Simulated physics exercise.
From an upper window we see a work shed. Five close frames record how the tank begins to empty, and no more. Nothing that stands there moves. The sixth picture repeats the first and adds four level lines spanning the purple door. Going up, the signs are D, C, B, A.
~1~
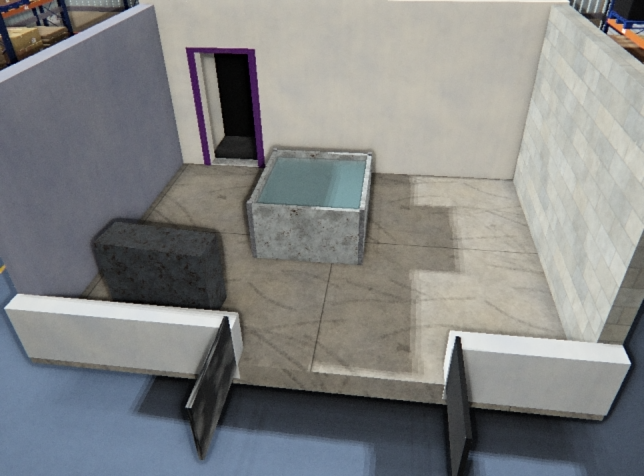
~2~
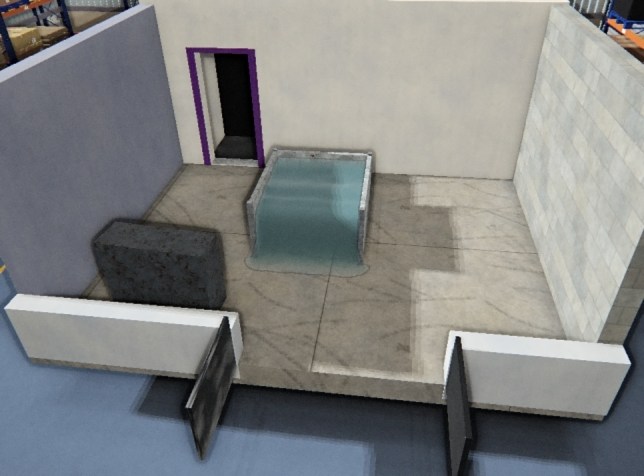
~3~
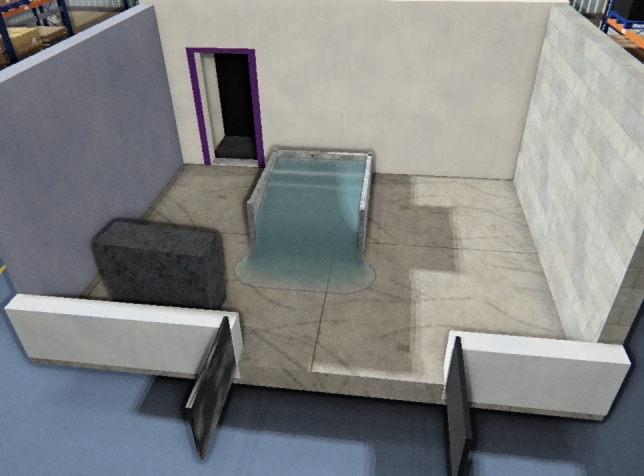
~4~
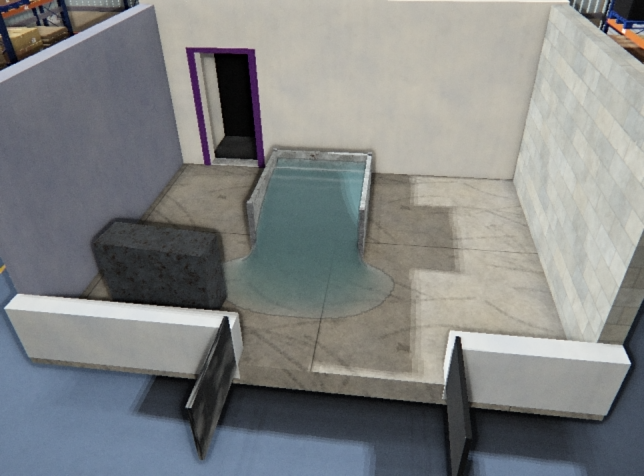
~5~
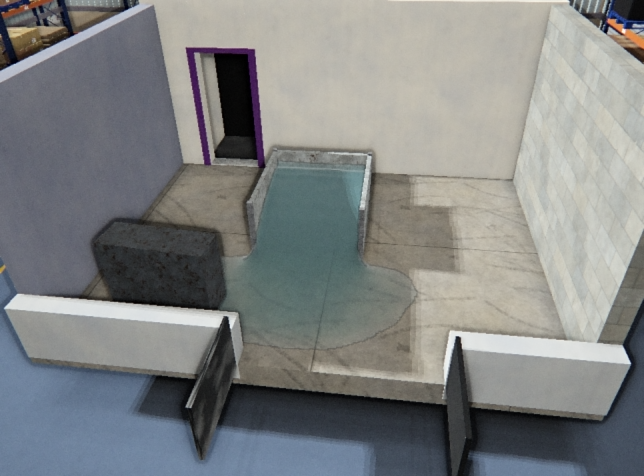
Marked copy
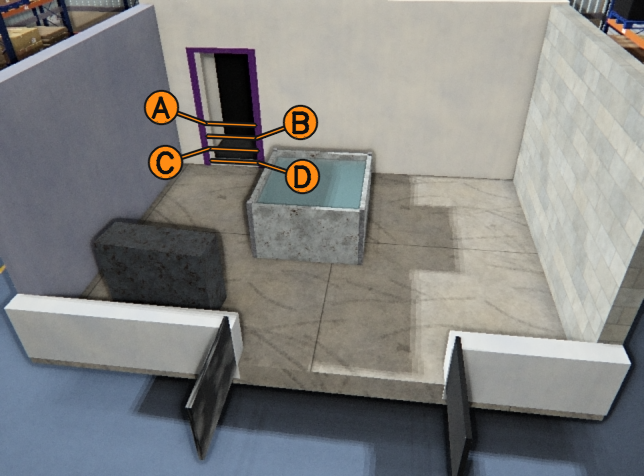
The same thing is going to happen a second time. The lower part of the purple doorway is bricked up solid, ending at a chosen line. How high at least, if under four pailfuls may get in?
Choose D.
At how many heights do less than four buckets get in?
All of the four.
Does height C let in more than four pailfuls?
No, that is safe.
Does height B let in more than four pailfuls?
No.
In orange, A at (230, 124); B at (231, 137); C at (233, 149); D at (234, 161); from the bottom up D, C, B, A.
If A is chosen, nothing gets over.
If B is chosen, nothing gets over.
If C is chosen, nothing gets over.
If D is chosen, a splash gets over, under a bucket.
